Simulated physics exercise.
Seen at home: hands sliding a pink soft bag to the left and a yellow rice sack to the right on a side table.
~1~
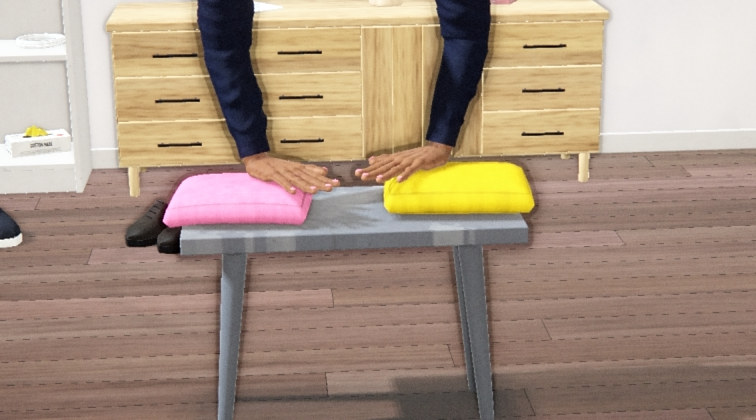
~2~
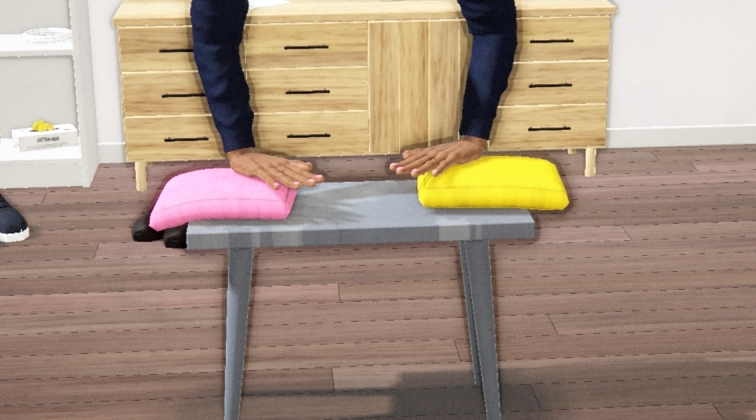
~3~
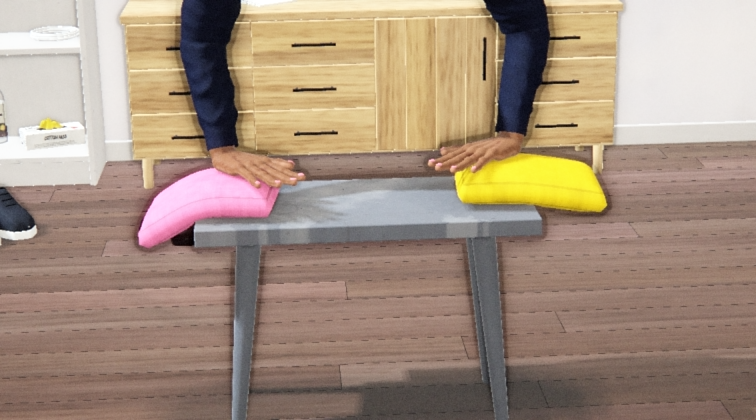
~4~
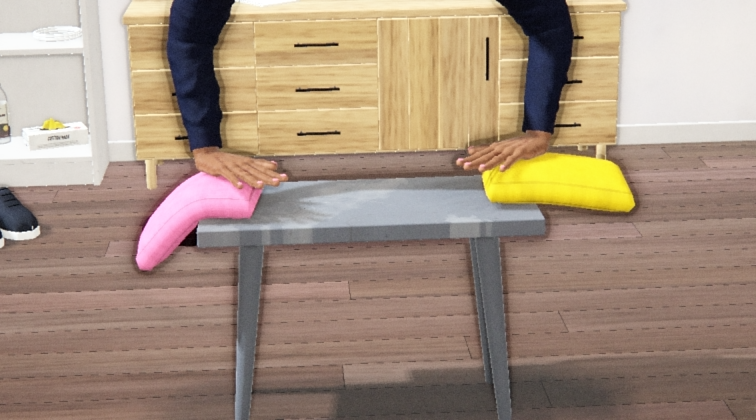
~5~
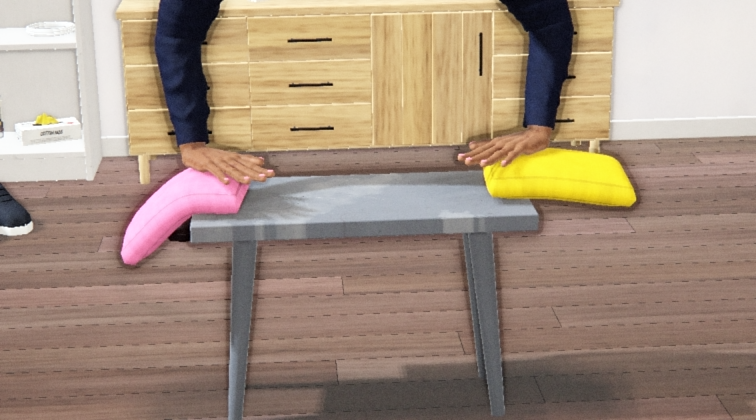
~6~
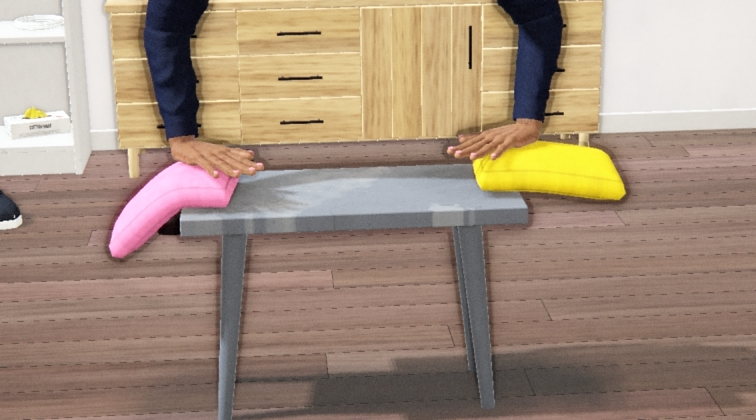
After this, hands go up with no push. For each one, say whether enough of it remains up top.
Pink soft bag: Falls off; yellow rice sack: Falls off.
Then, 0.38 s later than the last view, soft bag falling near (145, 312); rice sack on the floor near (563, 304).
Then, 0.64 s later than the last view, soft bag on the floor near (83, 395); rice sack on the floor near (652, 348).
Finally, soft bag on the floor near (61, 398); rice sack on the floor near (665, 359). The pink soft bag slumps off the end and the yellow rice sack tips over and falls.
